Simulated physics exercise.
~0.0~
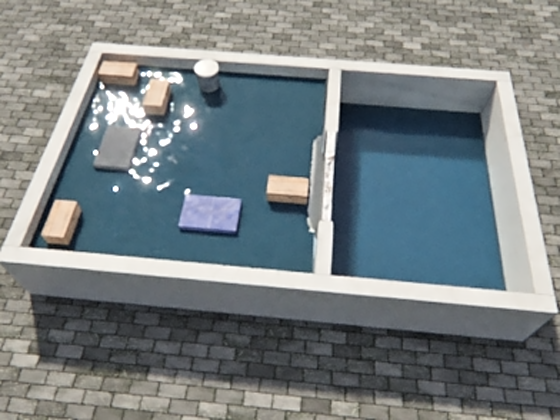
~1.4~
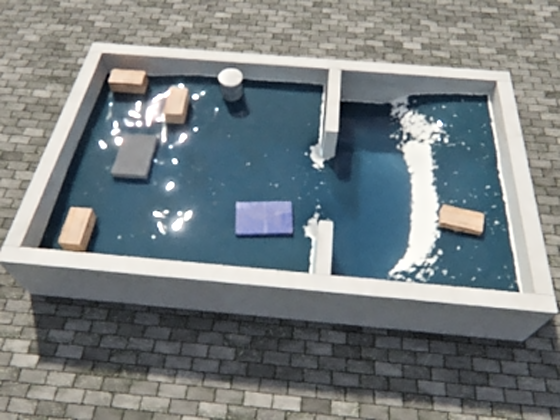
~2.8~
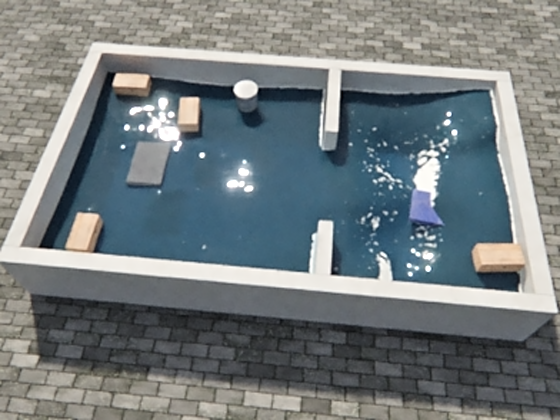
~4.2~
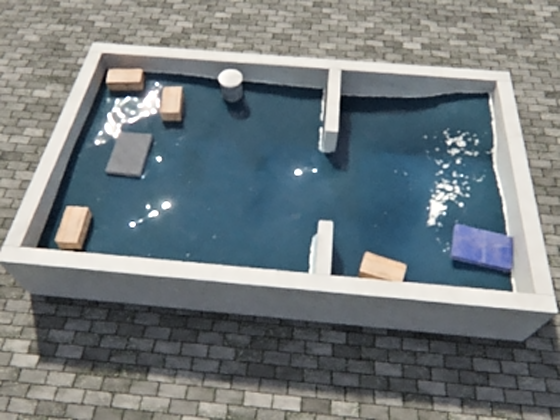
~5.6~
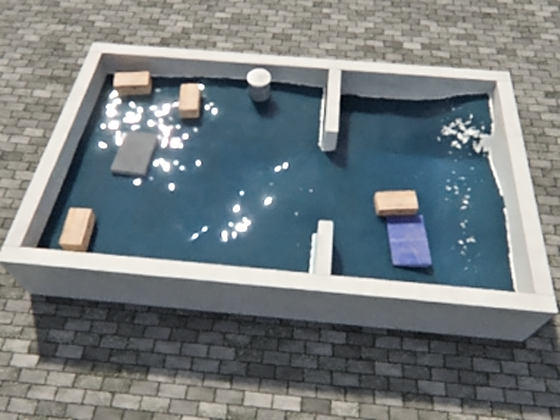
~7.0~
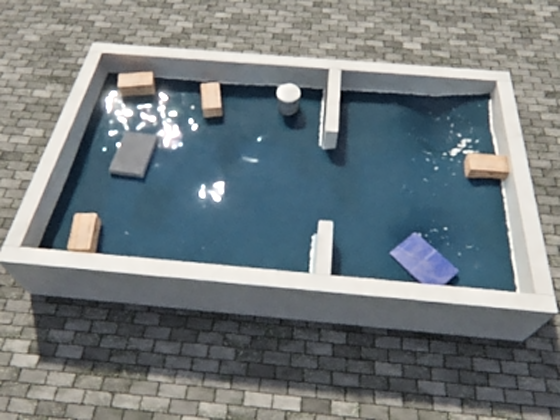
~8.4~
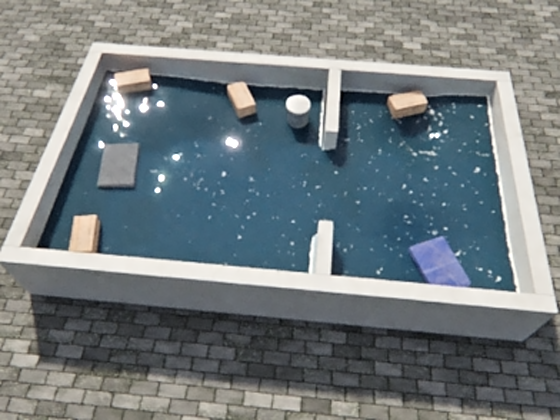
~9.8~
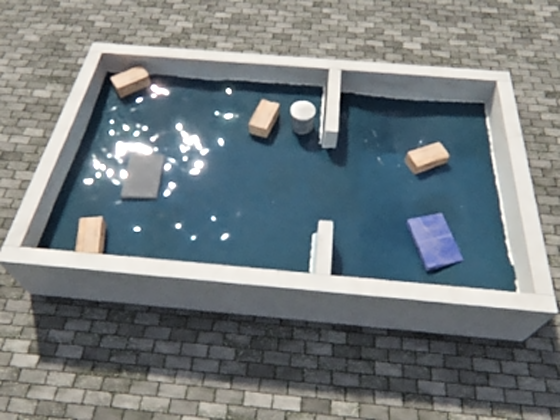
Water fills a white-walled basin on grey paving, seen from above at an angle, with a partition dividing it. Five tan blocks, a grey slab, a blue-violet float and a white pail sit in it, most of them left of the partition. The middle of the partition opens, and a foaming wave rushes right, carrying one tan block through, then the blue float. The two drift and turn about the right side as the foam fades, while the pail and a nearby block edge right. At the end, all still float, with the blue one at lower right.
